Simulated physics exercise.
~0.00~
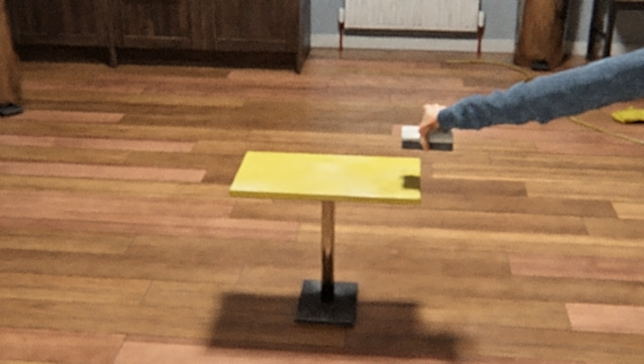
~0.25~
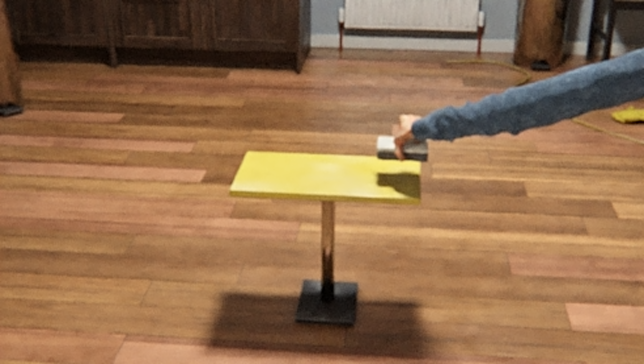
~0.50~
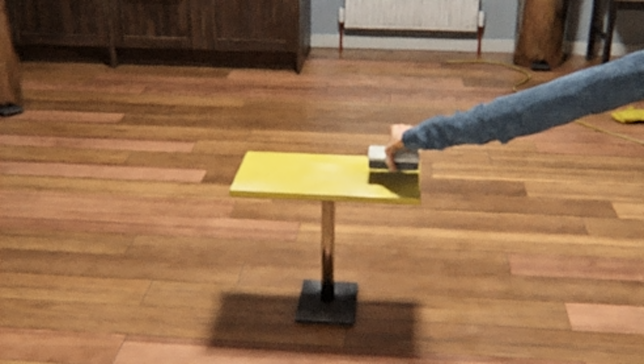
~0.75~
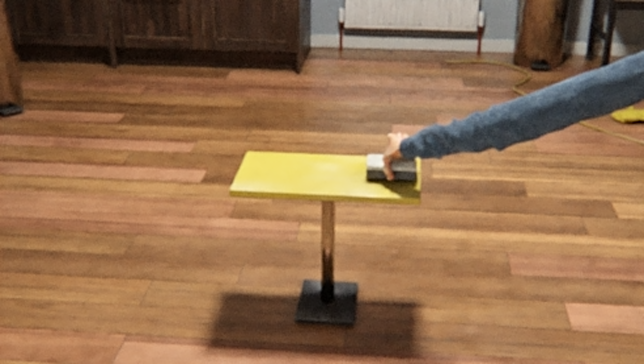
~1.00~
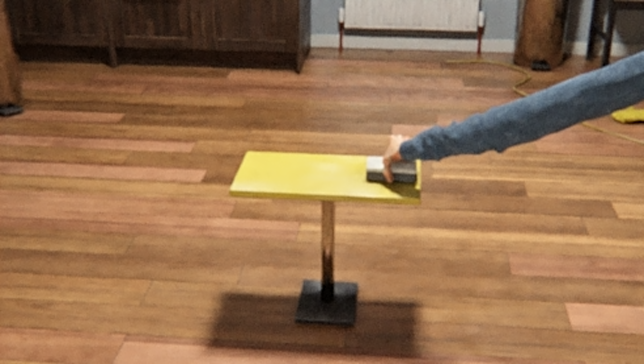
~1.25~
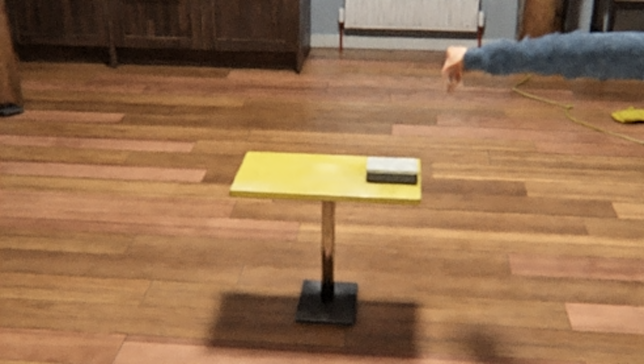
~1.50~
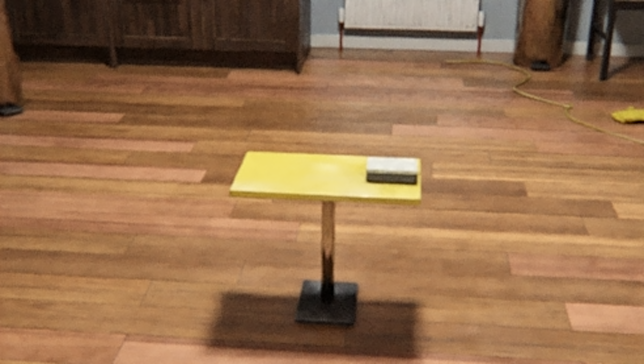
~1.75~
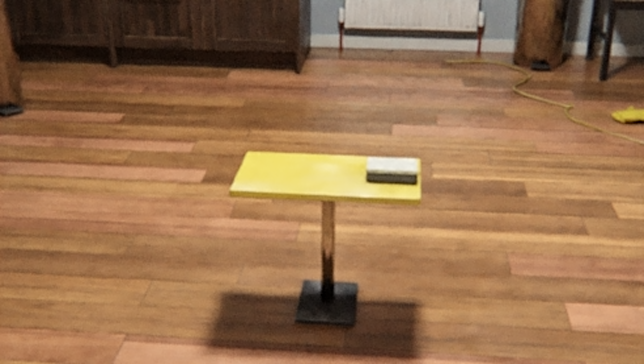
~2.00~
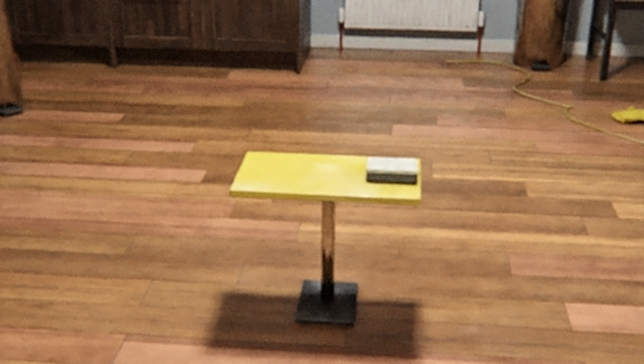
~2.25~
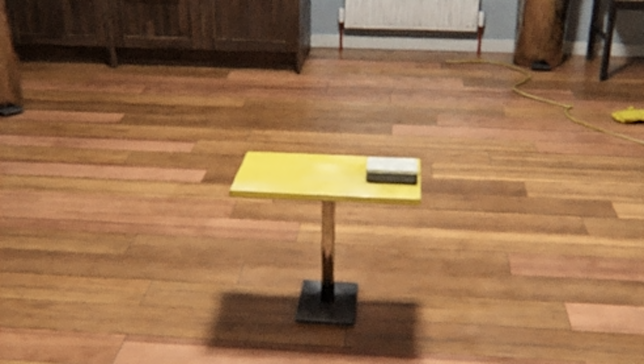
A grey block-like sponge, held by a hand in a blue sleeve, comes in from the right above the end of a narrow yellow stand on a wooden floor. The hand carries it a little to the left and lowers it toward the yellow top. It sets the sponge down near the right end and keeps hold of it for a moment. Then the fingers let go, and the arm draws back up and out to the right. The sponge stays where it was placed, and the yellow stand remains upright and steady on its small dark foot.
